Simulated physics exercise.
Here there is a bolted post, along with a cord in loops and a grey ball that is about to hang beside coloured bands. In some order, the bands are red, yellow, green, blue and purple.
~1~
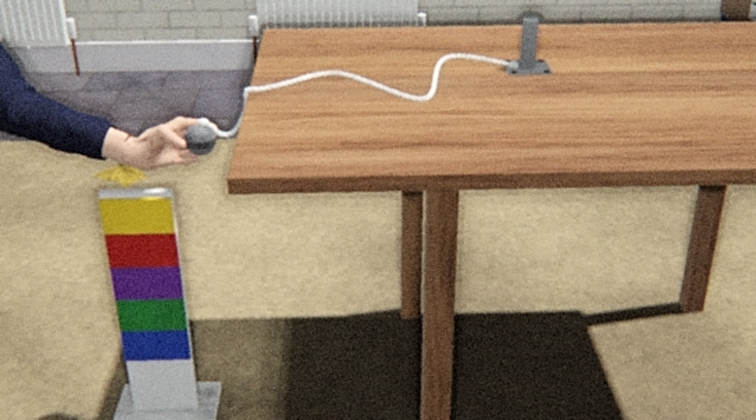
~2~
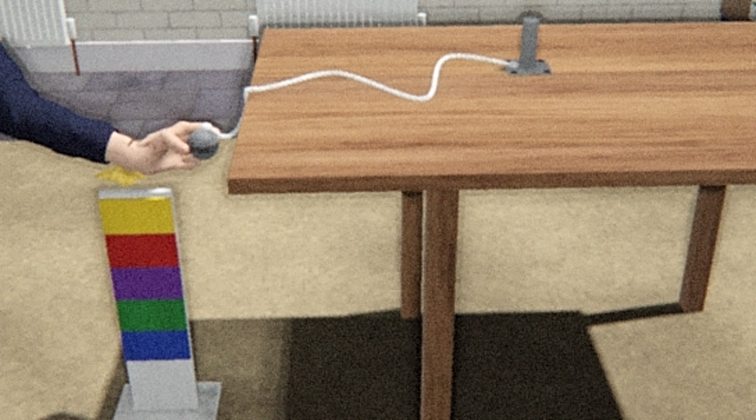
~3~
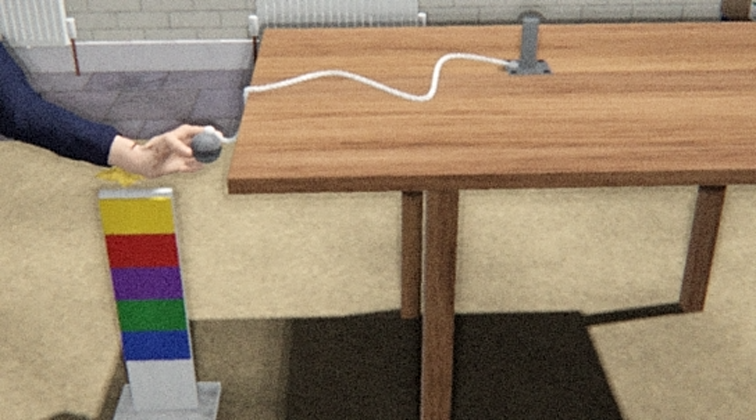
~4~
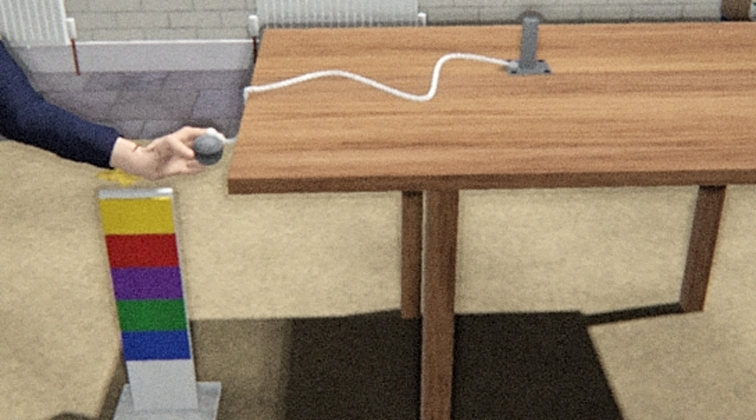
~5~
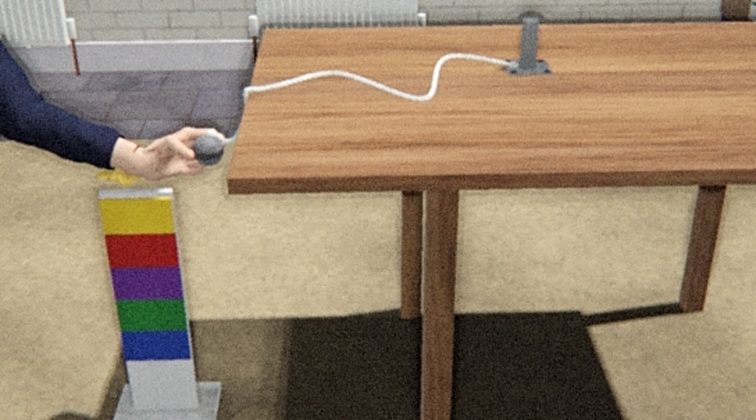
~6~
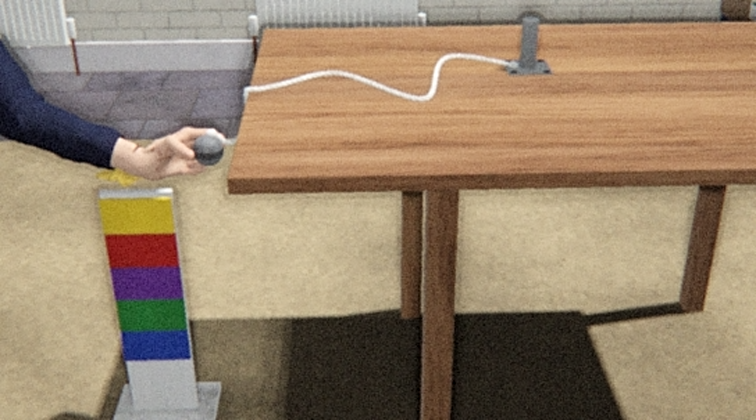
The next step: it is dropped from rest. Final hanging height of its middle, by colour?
Green band.
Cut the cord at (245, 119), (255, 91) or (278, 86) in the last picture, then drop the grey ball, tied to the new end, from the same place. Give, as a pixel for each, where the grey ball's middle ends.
(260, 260), (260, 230), (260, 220).
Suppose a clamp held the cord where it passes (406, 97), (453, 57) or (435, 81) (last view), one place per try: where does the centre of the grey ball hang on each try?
In order: (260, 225), then (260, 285), then (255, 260).
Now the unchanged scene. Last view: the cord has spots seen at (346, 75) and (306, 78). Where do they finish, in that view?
In that view they sit near (251, 126) and near (255, 167).
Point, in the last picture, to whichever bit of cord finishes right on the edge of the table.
Near pixel (368, 82).
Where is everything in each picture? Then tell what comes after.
The first frame shows grey ball (200, 140); yellow (137, 217); red (142, 252); purple (147, 285); green (151, 316); blue (156, 347).
The second frame shows grey ball (203, 144); cord through (474, 58) (436, 76) (403, 96) (341, 74) (262, 89).
The third frame shows grey ball (206, 148).
The fourth frame shows grey ball (208, 150); cord through (474, 58) (436, 76) (403, 96) (341, 74) (262, 89).
The fifth frame shows grey ball (208, 150).
The sixth frame shows grey ball (208, 150); cord through (474, 58) (436, 76) (403, 96) (341, 74) (262, 89).
Soon after, ball near (258, 288); level with green.
Then, ball near (269, 296); level with green.
At rest, ball near (266, 301); level with green. The cord holds its middle at green.
